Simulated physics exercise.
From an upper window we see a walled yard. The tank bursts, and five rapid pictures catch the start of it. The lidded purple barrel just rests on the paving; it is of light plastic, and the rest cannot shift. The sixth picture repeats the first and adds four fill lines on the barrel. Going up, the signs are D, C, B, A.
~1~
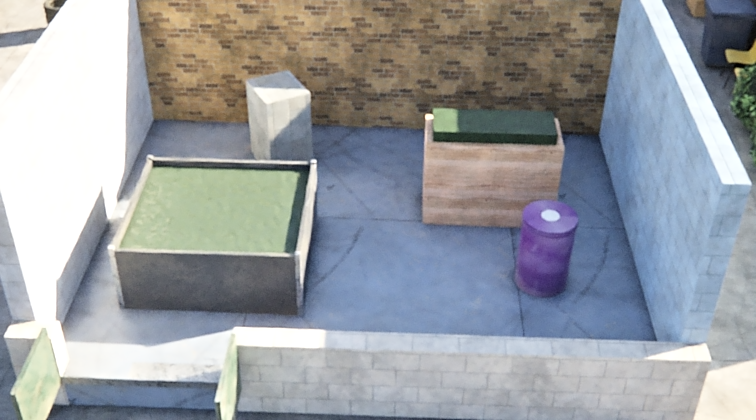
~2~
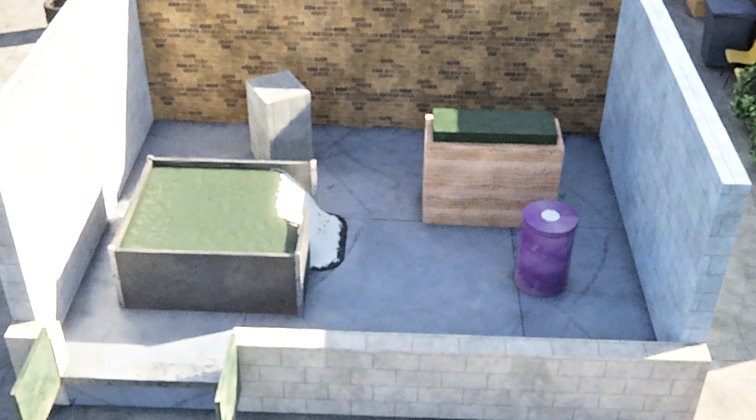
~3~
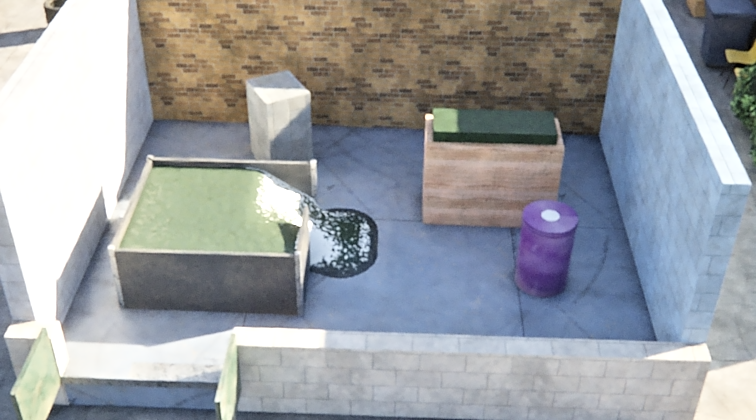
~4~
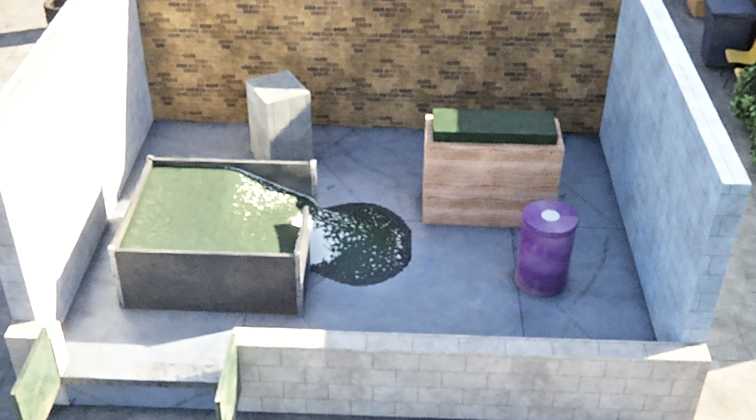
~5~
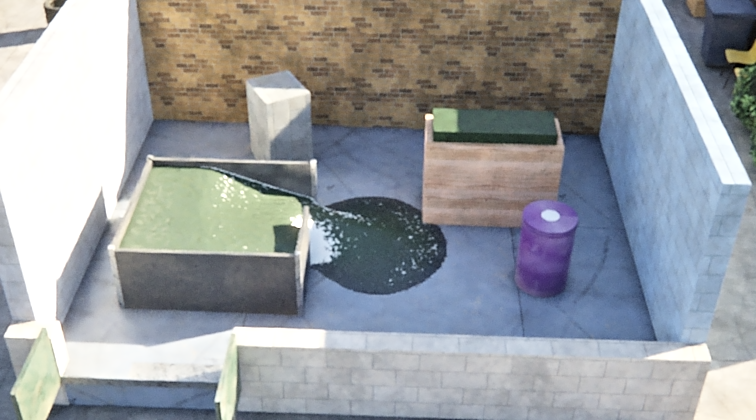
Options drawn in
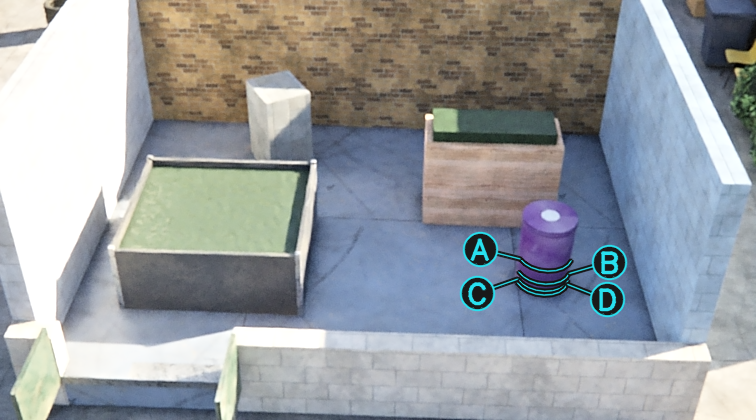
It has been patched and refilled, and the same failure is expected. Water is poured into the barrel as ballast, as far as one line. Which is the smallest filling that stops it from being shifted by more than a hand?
I would pick mark A.
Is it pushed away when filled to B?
Yes.
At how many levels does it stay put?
One.
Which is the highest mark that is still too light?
That would be B.
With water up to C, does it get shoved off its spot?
Yes, that goes wrong.
On the marked copy, A at (547, 271); B at (545, 284); C at (544, 291); D at (544, 295); from the bottom up D, C, B, A.
For mark A, it does not move.
For mark B, it is pushed about its own width away.
For mark C, it is pushed about 3 times its own width away.
For mark D, it is pushed about 4 times its own width away.
